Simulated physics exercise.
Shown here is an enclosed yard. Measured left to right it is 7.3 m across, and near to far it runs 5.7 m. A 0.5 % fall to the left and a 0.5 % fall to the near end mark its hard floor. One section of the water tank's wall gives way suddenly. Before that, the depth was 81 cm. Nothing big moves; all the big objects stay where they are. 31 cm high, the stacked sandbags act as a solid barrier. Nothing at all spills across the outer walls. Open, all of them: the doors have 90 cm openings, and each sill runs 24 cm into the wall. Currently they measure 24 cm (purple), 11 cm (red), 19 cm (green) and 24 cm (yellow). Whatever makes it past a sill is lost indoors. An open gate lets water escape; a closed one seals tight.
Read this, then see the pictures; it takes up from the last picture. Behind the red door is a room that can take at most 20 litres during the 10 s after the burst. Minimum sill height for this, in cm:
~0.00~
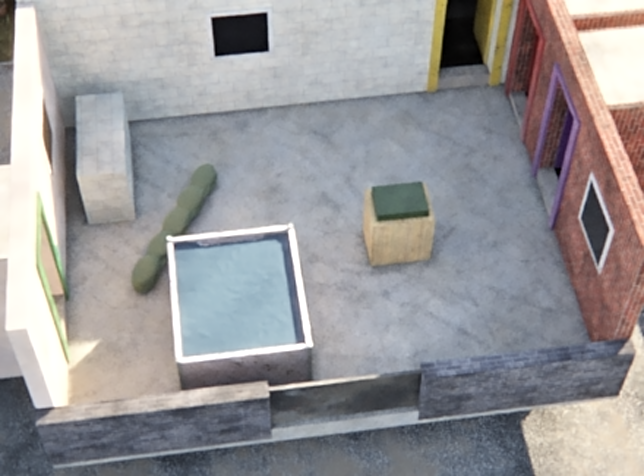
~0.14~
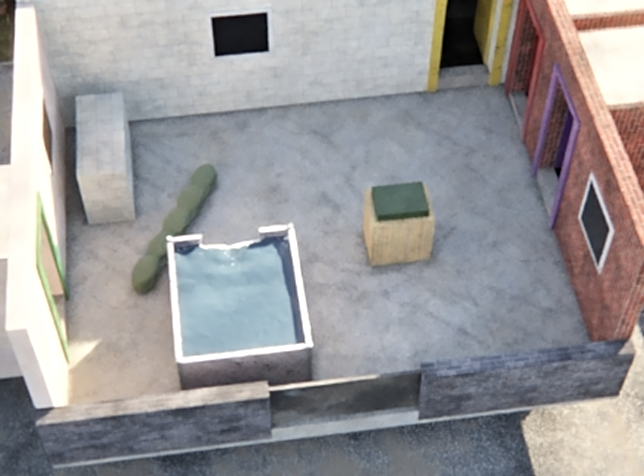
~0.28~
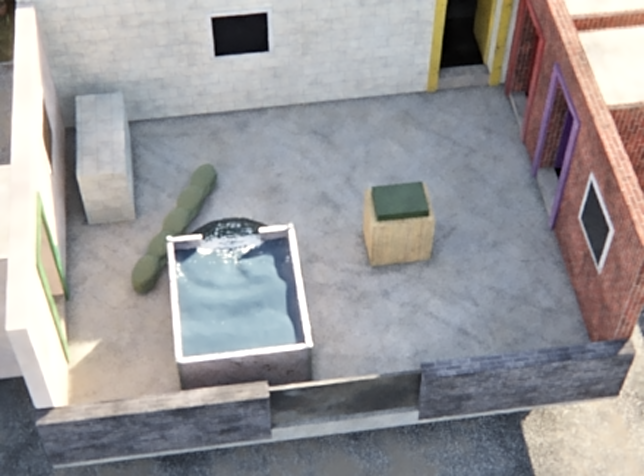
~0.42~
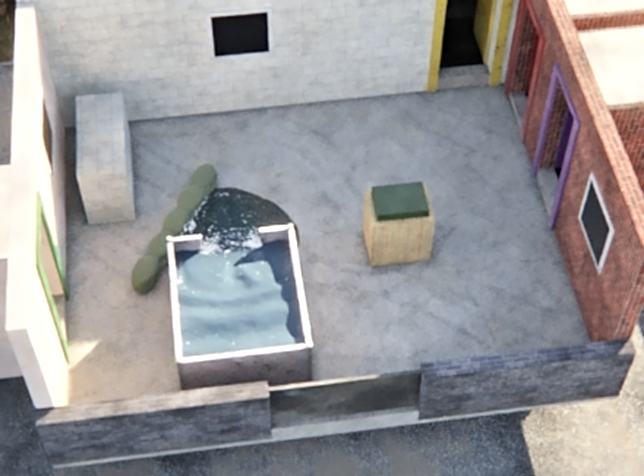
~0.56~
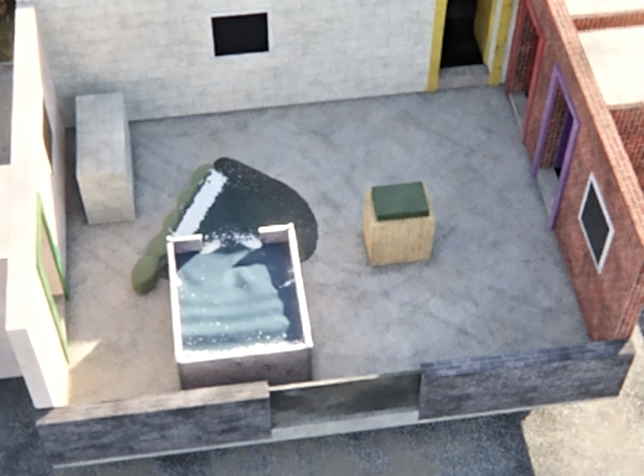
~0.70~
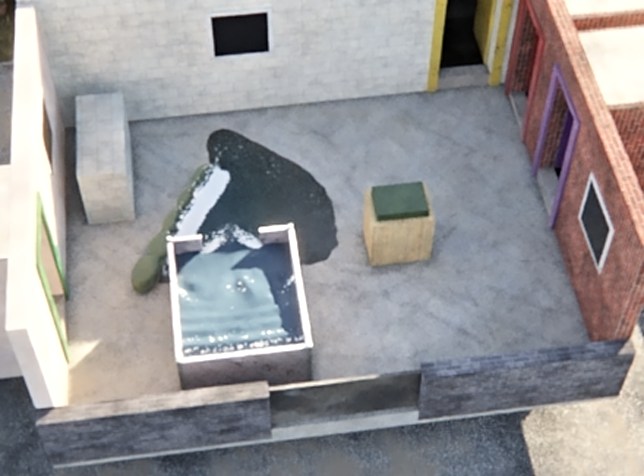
24 cm, roughly.
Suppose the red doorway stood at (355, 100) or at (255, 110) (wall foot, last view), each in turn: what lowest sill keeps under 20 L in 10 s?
Roughly 16 cm for the first and 26 cm for the second.
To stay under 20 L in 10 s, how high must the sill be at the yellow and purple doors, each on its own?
You'd want about 12.0 centimetres at yellow and about 6.0 centimetres at purple.
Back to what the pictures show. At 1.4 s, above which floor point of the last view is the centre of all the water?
It lies near (242, 279) in the last picture.
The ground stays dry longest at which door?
The green one comes last.
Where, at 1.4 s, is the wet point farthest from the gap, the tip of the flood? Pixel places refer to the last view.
Near pixel (341, 104).
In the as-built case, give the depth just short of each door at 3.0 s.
Door by door, in centimetres - purple 0, red 27, green 0, yellow 10.
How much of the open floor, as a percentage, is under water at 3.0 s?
About 40 per cent.
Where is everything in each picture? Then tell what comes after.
Still water, 81 cm deep, in the water tank at (237, 294); the red door at (524, 72) is dry, in the first frame.
Water pours out on the far side and has run 0.4 m, to a hidden place; about 13 cm deep outside, 81 cm at the back, in the second frame.
The gap is on the far side, the front 0.9 m out at (211, 227); the back of the water tank holds 81 cm, in the third frame.
The gap is on the far side, the front 1.6 m out at (219, 193); the back of the water tank holds 80 cm, in the fourth frame.
The front is at (223, 163), 2.2 m from the gap on the far side; 3.0 m2 of floor is wet, 73 cm left at the back, in the fifth frame.
The gap is on the far side, the front 2.8 m out at (216, 136); the back of the water tank holds 67 cm; the red door at (524, 72), 5.5 m from the gap, is still 3.6 m from the nearest water, in the sixth frame.
After 1.4 s water covers 25 % of the floor, deepest (44 cm) near (227, 267); it has not reached the red door.
After 3.0 s water covers 40 % of the floor, deepest (33 cm) near (501, 87); 27 cm at the red door, 27 litres in over its 11 cm sill.
After 10.0 s water covers 95 % of the floor, deepest (18 cm) near (310, 408); 8 cm at the red door, 229 litres in over its 11 cm sill.
At the red door as built, the water arrived by 2.4 s and peaked near 29 cm at 3.2 s.
With a sill of 21.5 cm, 38 litres would have come in within the 10 s; with 29.5 cm, 4 litres. So under 20 litres takes about 24 cm.
